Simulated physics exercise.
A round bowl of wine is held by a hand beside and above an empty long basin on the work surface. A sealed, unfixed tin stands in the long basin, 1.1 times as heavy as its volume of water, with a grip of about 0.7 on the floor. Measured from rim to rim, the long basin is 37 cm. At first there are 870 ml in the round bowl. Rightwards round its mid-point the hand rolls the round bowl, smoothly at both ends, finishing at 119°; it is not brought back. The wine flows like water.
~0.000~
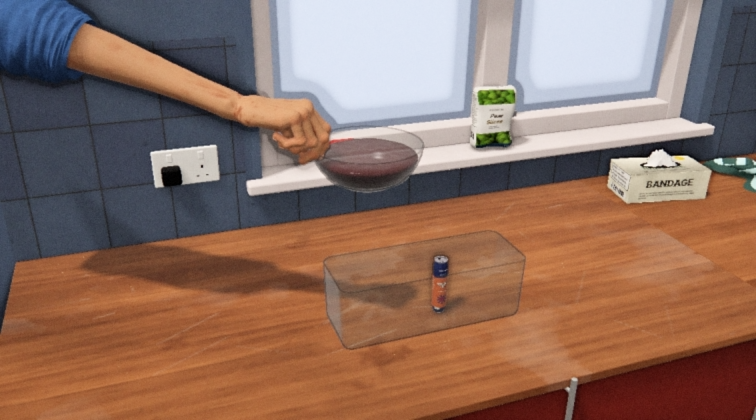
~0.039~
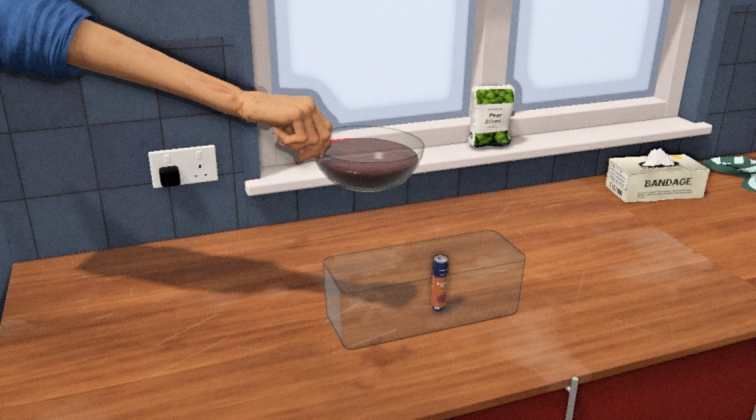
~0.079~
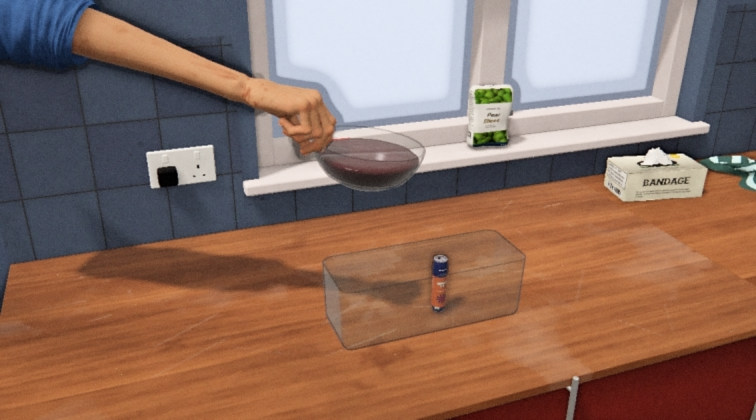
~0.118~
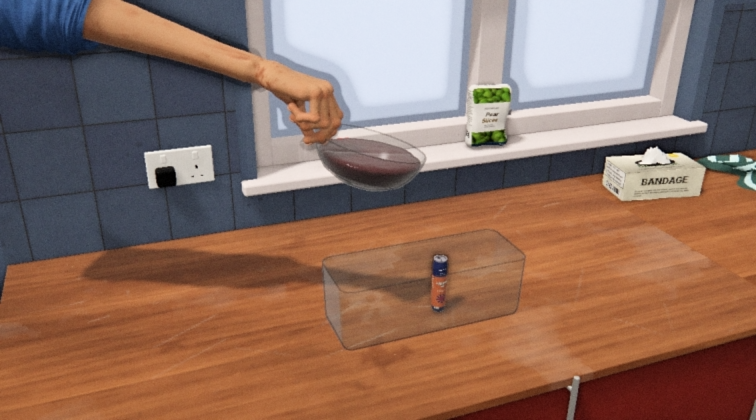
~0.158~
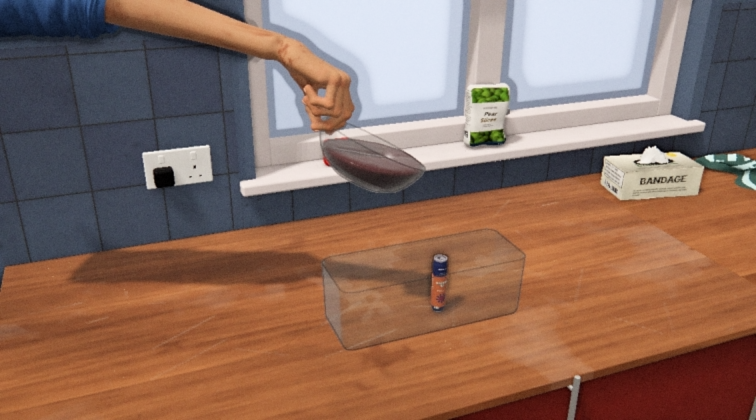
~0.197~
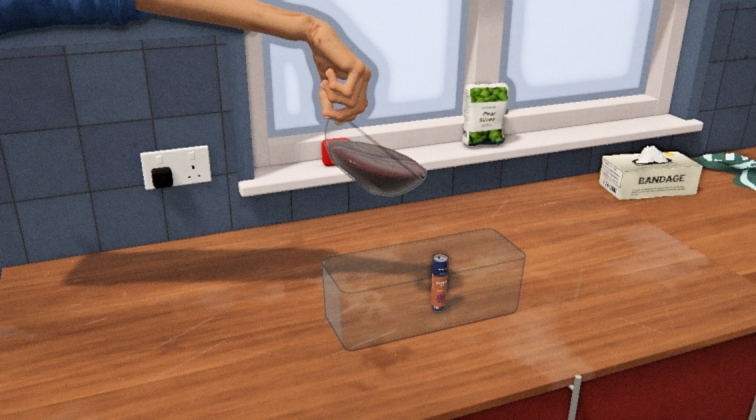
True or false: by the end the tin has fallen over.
True.
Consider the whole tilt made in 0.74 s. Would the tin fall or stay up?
Then it tips over.
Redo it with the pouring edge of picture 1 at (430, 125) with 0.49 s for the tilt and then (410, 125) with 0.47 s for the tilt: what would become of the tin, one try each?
The tin stays vertical the first time and overturns the second time.
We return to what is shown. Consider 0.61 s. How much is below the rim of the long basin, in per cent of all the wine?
Roughly 88 %.
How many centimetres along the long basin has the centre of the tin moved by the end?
It finishes around 6.5 cm from where it began.
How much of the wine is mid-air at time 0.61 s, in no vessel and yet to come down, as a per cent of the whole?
Around 6 per cent of the liquid is in flight.
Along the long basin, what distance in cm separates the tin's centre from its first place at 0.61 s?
It has moved some 5 cm.
Then, 0.44 s in, the tilt is 115° and 0 per cent is still to pour; the tin stands where it began.
Then, 0.61 s in, the tilt is 119° and 0 per cent is still to pour; the tin lies on its side.
Then, 0.79 s in, the tilt is 119° and 0 per cent is still to pour; the tin lies on its side.
Then, 0.99 s in, the tilt is 119° and 0 per cent is still to pour; the tin lies on its side.
Finally, the tin lies on its side.
